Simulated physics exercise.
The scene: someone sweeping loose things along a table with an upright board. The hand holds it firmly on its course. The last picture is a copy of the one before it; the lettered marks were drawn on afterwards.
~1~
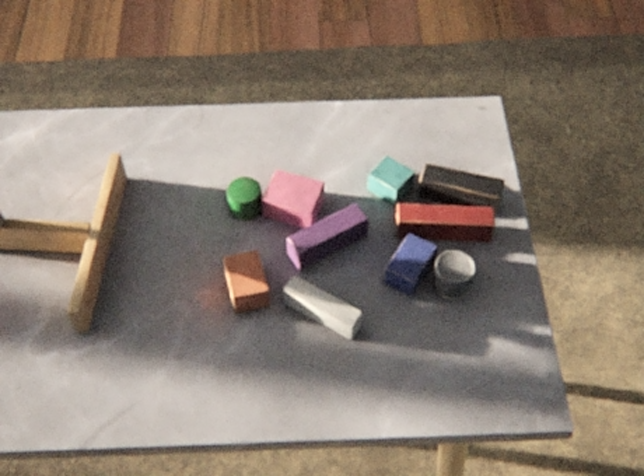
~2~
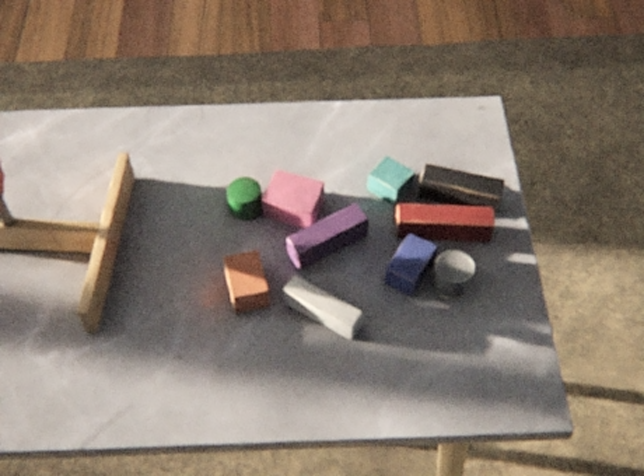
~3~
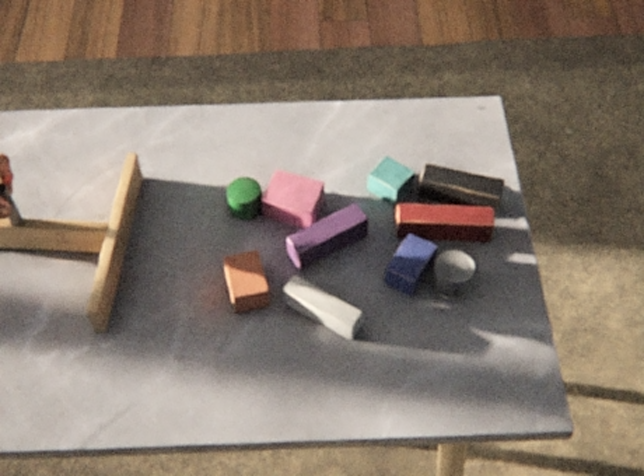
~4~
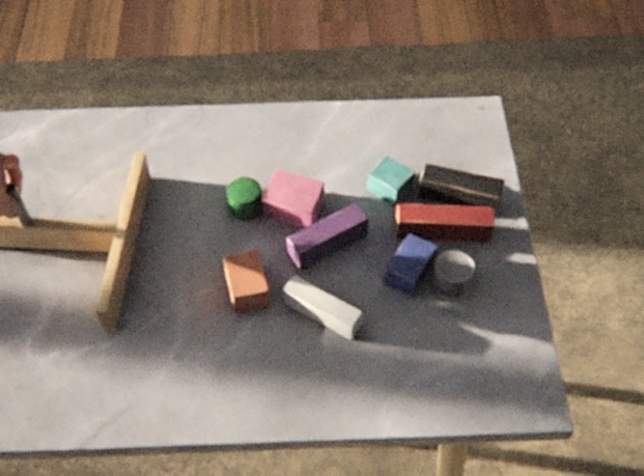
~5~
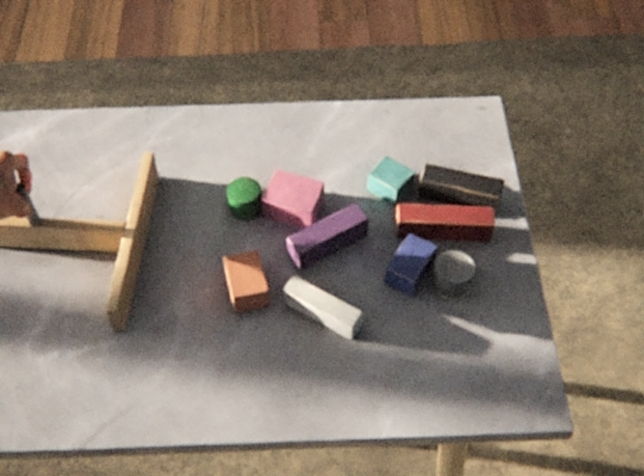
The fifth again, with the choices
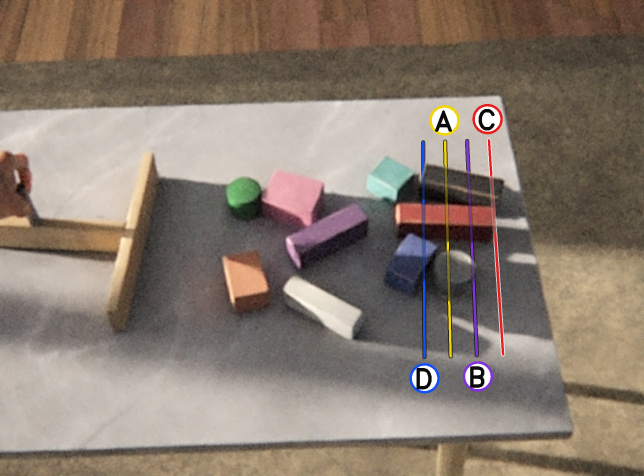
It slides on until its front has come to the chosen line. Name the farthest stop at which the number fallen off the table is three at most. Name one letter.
It should halt at B.
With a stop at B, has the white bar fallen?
By then, no.
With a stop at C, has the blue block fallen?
By then, yes.
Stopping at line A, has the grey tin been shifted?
Yes.
On the marked copy, A at (448, 240); B at (472, 239); C at (495, 238); D at (424, 240).
Following B. Soon after the start, board (253, 222); white bar (329, 309); orange block (272, 284).
Later, board (375, 218); red stick (488, 229); black stick (468, 188).
In the end, board (471, 215); grey tin over the edge; black stick over the edge; three fallen.
As for the rest, A is within the limit but short; C drops four; D is within the limit but short.
